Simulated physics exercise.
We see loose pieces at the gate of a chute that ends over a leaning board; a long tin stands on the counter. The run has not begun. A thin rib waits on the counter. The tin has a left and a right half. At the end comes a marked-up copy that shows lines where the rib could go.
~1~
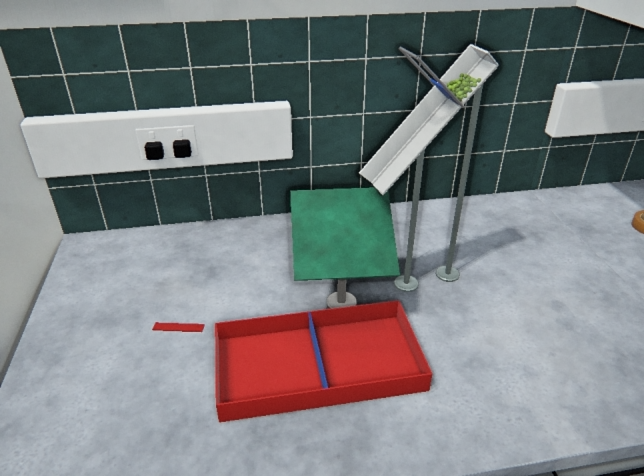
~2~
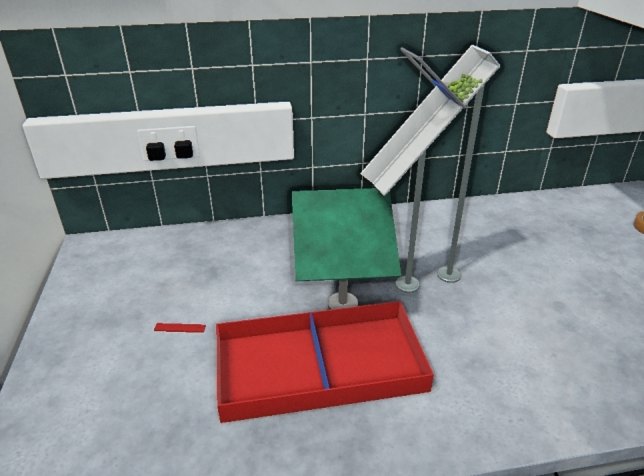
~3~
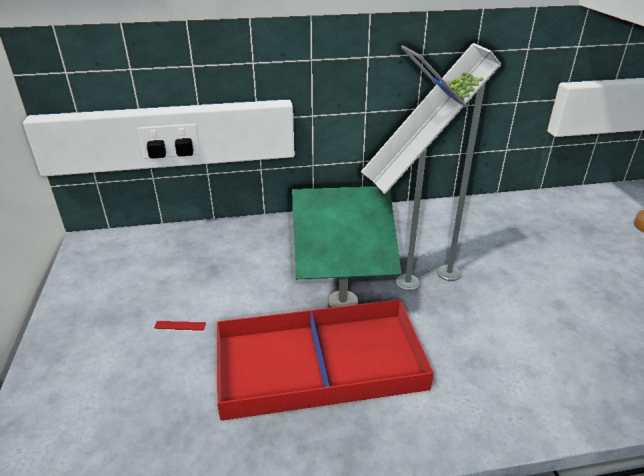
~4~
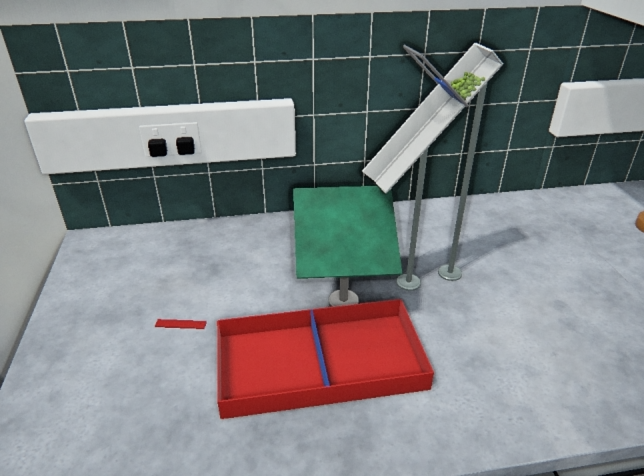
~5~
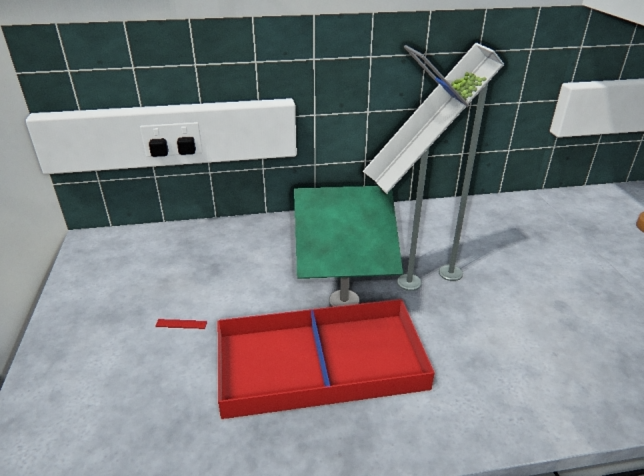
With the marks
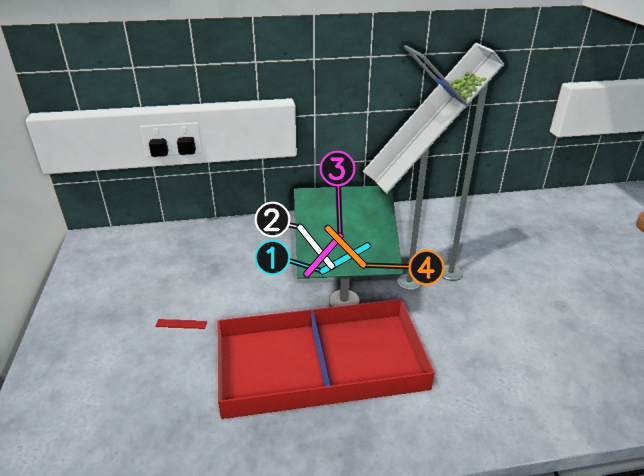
Nothing moved except for a very slight shift of the view; green peas sat behind the shut gate of a sloping chute, above a tilted green board and a red tin with a blue divider.
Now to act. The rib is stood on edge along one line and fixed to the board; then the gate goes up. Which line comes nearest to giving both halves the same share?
3 works best here.
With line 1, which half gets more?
More lands on the left.
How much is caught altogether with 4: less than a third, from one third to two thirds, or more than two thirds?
More than two thirds.
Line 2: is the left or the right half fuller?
More lands on the right.
On the marked copy, line 1 from (367, 245) to (322, 271); line 2 from (299, 227) to (331, 266); line 3 from (340, 235) to (306, 274); line 4 from (327, 228) to (363, 265).
For line 1, of what is caught, almost all in the left half, just a few in the right.
For line 2, of what is caught, about a tenth in the left half, almost all in the right.
For line 3, of what is caught, roughly two thirds in the left half, roughly a third in the right.
For line 4, of what is caught, about a tenth in the left half, almost all in the right.
